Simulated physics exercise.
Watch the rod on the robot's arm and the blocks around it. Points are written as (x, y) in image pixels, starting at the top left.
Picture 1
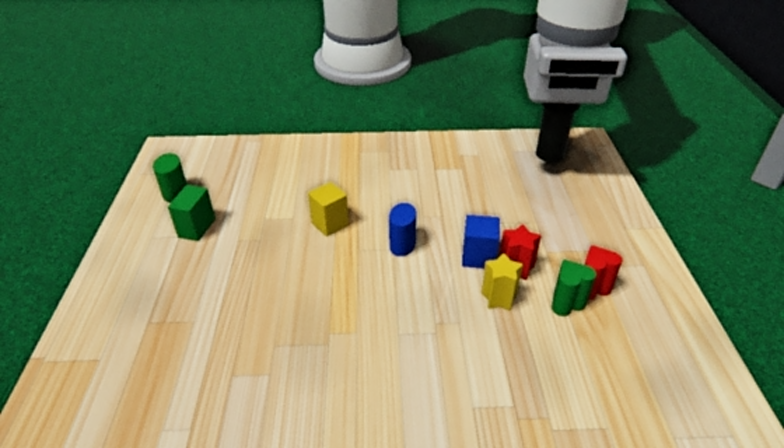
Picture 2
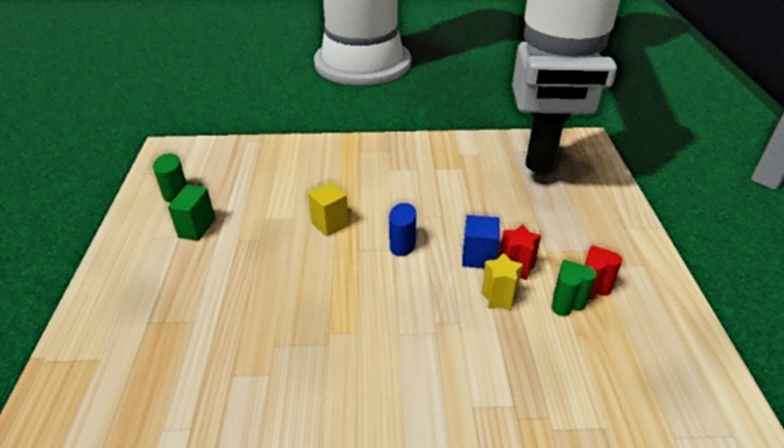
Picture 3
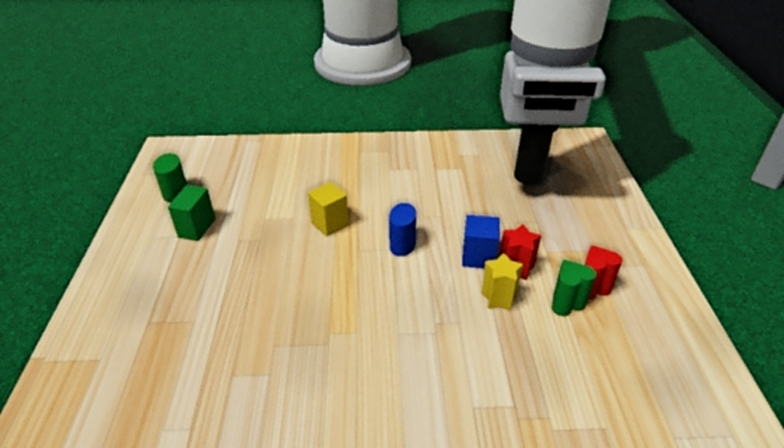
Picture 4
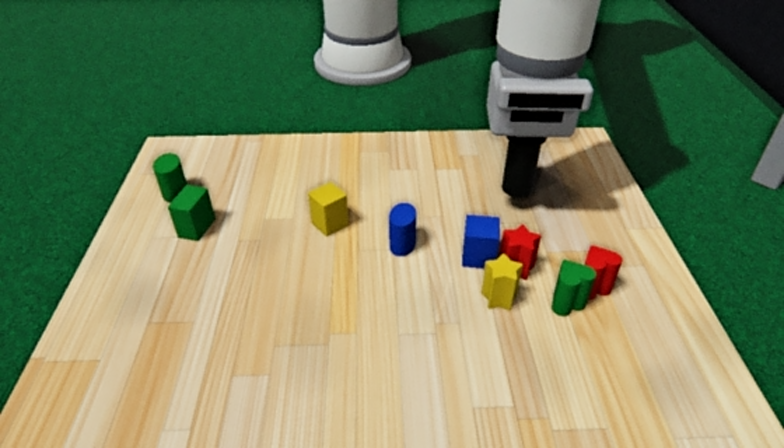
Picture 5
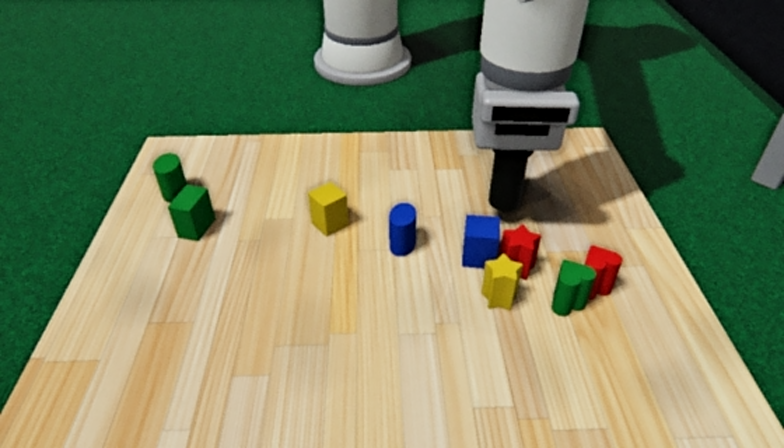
On a light wooden table over a green surface, a robot arm's dark rod moves steadily left and toward the viewer, nearing the blue square block and red star block, while all the colored blocks stay still.
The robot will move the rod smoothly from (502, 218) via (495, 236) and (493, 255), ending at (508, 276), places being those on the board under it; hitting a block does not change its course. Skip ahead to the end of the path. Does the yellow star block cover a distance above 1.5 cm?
Going by the path, no.
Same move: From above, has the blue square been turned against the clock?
No, that is not what happens.
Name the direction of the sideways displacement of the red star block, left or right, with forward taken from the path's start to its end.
Its sideways move is to the left.
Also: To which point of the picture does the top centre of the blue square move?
The centre of its top face lies at (474, 244).
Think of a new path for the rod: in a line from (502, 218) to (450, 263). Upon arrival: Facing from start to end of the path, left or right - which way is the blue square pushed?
It will end up to the left.
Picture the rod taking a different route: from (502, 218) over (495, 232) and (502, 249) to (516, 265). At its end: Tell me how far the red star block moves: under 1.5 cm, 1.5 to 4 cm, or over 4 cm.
That block covers between 1.5 and 4 cm.
On the path given first. Halfway along, rod at (494, 229); blue square at (479, 232), turned 20° clockwise.
At the end, rod at (511, 260); blue square at (474, 244), turned 60° clockwise; yellow star block not moved; red star block at (545, 254), turned 40° anticlockwise.
